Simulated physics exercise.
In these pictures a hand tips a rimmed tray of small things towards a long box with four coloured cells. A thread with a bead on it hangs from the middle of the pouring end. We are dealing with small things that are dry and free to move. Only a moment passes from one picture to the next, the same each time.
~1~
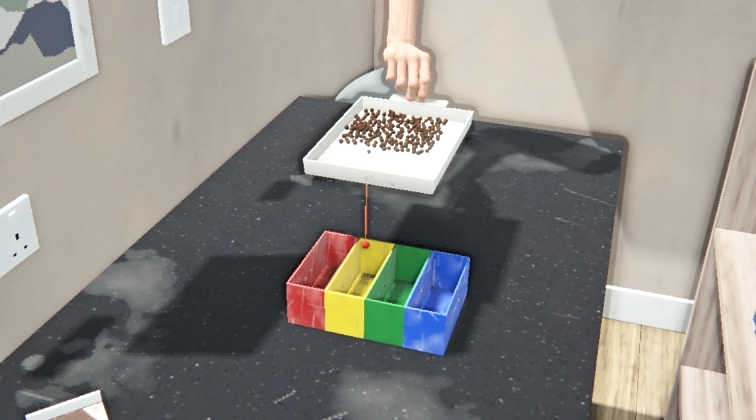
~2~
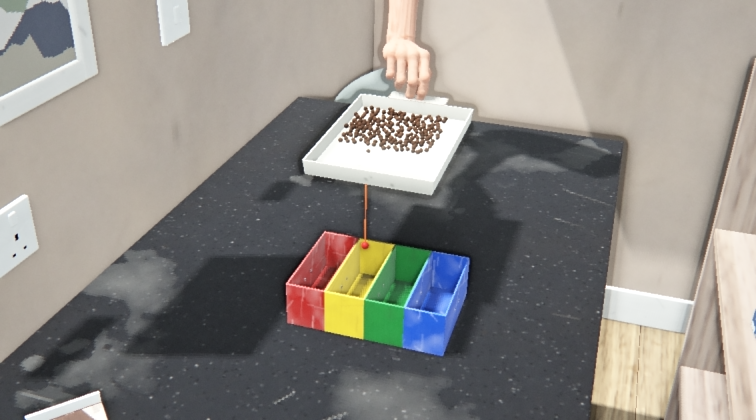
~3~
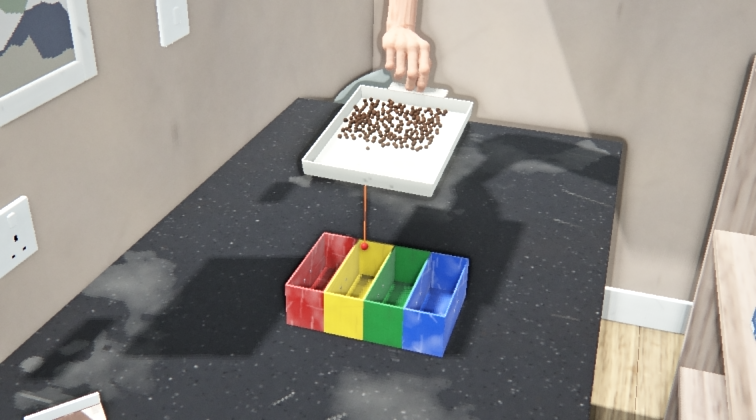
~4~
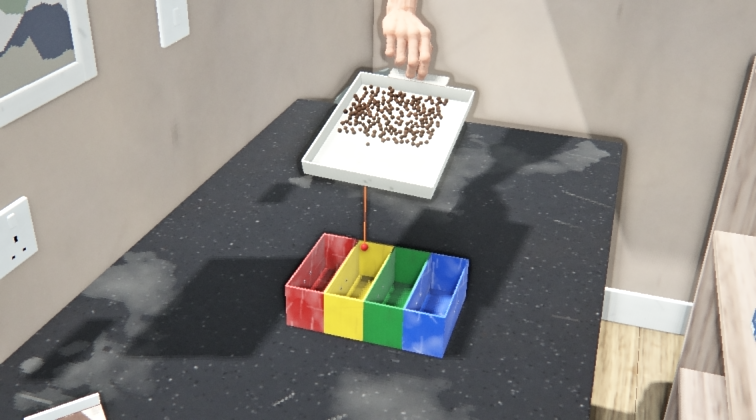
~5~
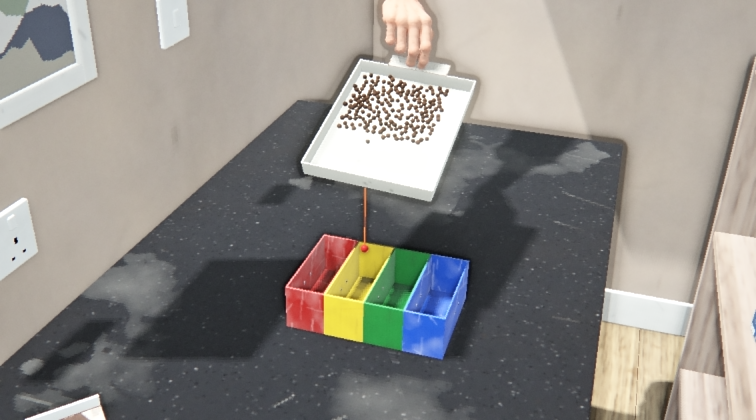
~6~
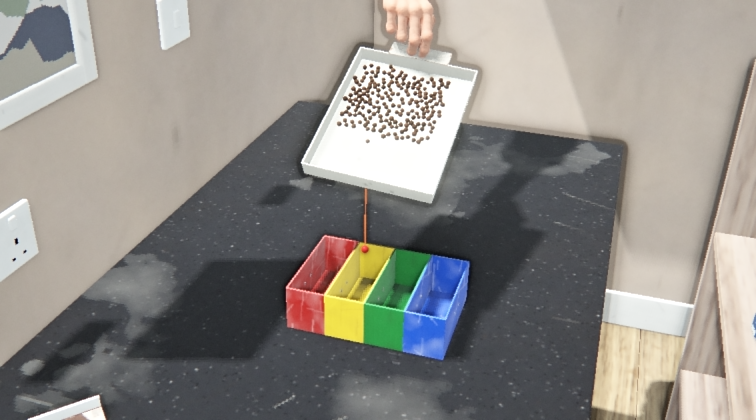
A hand at the top holds a white rimmed tray of small brown berries above a dark speckled counter in a pale-walled room, seen from above at a fixed angle. Below it sits a long box with red, yellow, green and blue cells from left to right, and a red bead hangs on a thread from the tray's near edge. The hand rises steadily, tilting the tray steeper towards the box, its near edge dipping slightly at the right, while the berries spread a little within it.
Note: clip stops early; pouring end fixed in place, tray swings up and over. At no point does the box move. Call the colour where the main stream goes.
I call green.
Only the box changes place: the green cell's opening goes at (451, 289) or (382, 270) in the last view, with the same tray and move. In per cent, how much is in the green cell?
Around 10 and around 30 per cent, in that order.
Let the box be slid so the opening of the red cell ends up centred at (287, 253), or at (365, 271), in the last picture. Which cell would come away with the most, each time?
It would be blue the first time and the yellow cell the second time.
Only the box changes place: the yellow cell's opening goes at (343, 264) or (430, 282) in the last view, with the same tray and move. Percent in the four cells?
First case 90 in a hundred, second case 80 in a hundred.
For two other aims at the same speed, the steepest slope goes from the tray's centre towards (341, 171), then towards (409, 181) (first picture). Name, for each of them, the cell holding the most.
The first time it is the red one, and the second time it is green.
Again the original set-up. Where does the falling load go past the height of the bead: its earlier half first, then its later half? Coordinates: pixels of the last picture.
Around (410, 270) first; around (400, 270) second.
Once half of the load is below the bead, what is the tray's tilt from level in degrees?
Somewhere near 110°.
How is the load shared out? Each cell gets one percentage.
So the red cell ends up with 0 % of the load, the yellow cell with 20 %, the green cell with 50 %, and the blue cell with 30 %.
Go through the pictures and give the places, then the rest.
Corners of the pouring end at (305, 159) and (433, 179), level; middle of the load at (391, 129), allspice berries; bead on its thread at (366, 245); red cell at (306, 303); yellow cell at (345, 311); green cell at (384, 319); blue cell at (425, 327), in the first picture.
Corners of the pouring end at (305, 160) and (432, 180), level; middle of the load at (390, 127), in the second picture.
Corners of the pouring end at (304, 160) and (431, 183), tipped barely, lowest at the right corner; middle of the load at (390, 122), in the third picture.
Corners of the pouring end at (304, 160) and (431, 186), tipped a little, lowest at the right corner; middle of the load at (390, 113), in the fourth picture.
Corners of the pouring end at (304, 161) and (431, 189), tipped clearly, lowest at the right corner; middle of the load at (390, 105), in the fifth picture.
Corners of the pouring end at (304, 162) and (432, 193), tipped clearly, lowest at the right corner; middle of the load at (390, 99), nearly all on the move; red cell at (306, 307); yellow cell at (344, 315); green cell at (384, 323); blue cell at (424, 332), in the sixth picture.
Soon, tray tipped steeply; most on the tray; a stray few in the blue cell; a stray few in the green cell; about a quarter falling or outside the box.
A while on, tray tipped past a quarter turn; about half on the tray; about a quarter in the green cell; a small part in the blue cell; a stray few in the yellow cell; a stray few in the red cell; a small part falling or outside the box.
Towards the end, tray tipped past a quarter turn; about half in the green cell; about a quarter in the blue cell; about a quarter in the yellow cell; a stray few in the red cell; a small part falling or outside the box.
Finally, tray tipped past a quarter turn; about half in the green cell; about a quarter in the blue cell; about a quarter in the yellow cell; a stray few in the red cell; a small part outside the box.
